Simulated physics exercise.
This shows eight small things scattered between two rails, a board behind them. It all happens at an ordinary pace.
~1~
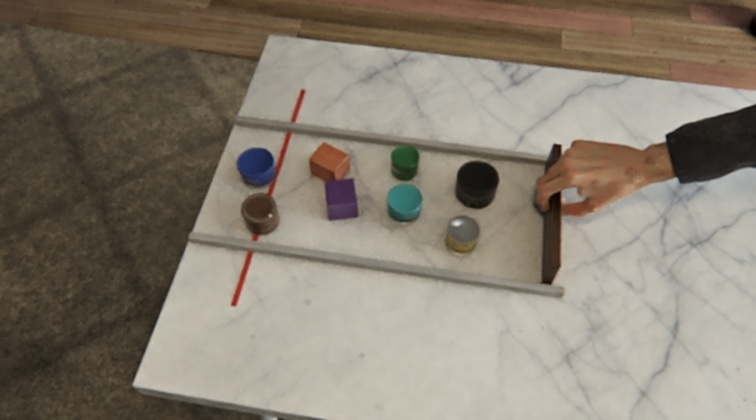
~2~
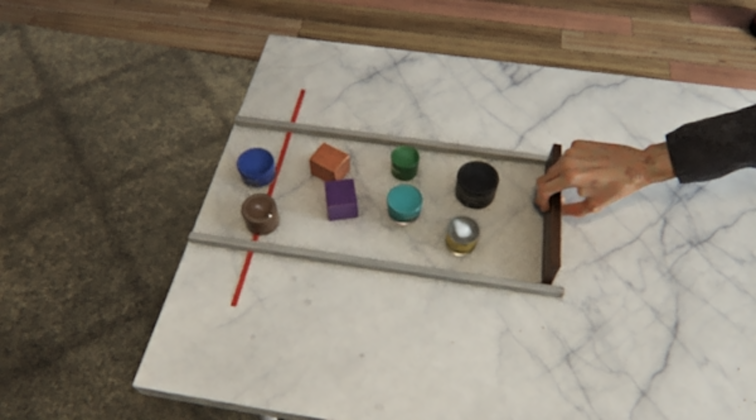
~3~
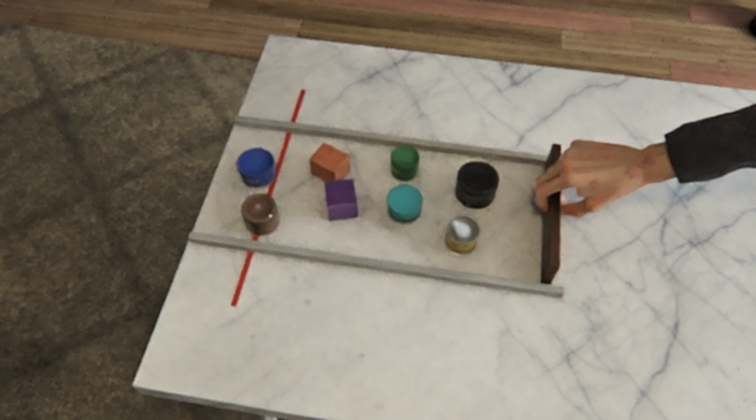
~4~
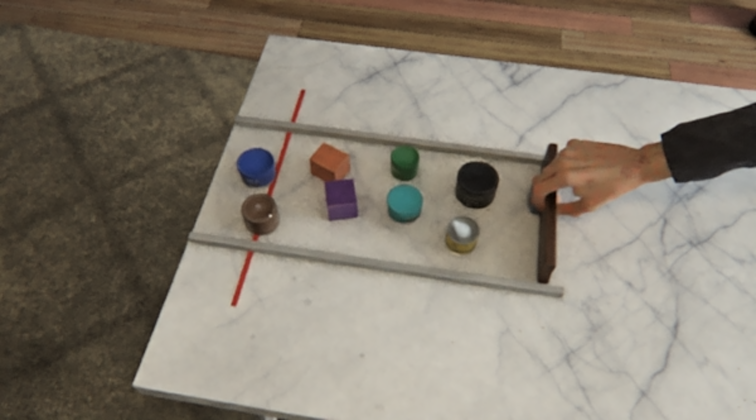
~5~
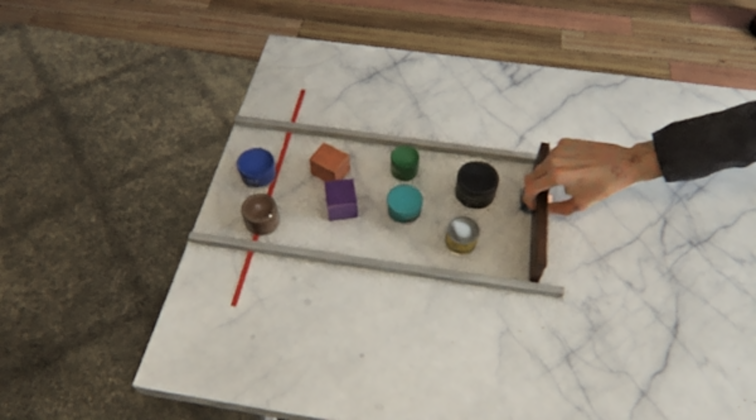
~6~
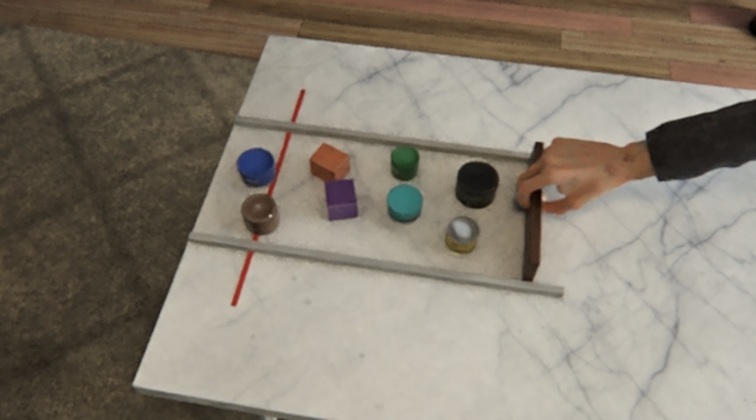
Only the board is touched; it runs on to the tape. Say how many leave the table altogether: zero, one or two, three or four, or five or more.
Here the number that fall off is one or two.
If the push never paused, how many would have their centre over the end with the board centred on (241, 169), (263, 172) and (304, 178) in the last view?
The counts: 4, 3 and 0.
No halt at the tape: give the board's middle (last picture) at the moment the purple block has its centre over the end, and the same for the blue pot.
At (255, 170) for the purple block; at (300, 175) for the blue pot.
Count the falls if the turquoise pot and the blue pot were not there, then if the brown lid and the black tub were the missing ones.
The counts: 0 and 0.
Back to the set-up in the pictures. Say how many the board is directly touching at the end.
4 of them.
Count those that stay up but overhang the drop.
2 of them.
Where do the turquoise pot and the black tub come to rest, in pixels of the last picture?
First (251, 189), then (258, 158).
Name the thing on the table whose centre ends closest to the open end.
That is the orange block.
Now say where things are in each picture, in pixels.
In the first frame, blue pot (257, 168); brown lid (261, 214); orange block (330, 164); board (552, 212); tape (273, 185).
In the second frame, brown lid (261, 214); turquoise pot (405, 205).
In the third frame, orange block (330, 164); board (551, 212).
In the fourth frame, blue pot (257, 169); yellow tin (462, 236).
In the fifth frame, brown lid (261, 214); purple block (341, 200).
In the sixth frame, blue pot (257, 169); brown lid (261, 214); orange block (330, 164); board (534, 210); tape (273, 185).
Soon after, none off yet; blue pot at rest near (257, 169); brown lid at rest near (261, 214); orange block at rest near (330, 164).
At rest, the number that fall off is one or two; fallen, brown lid and blue pot.
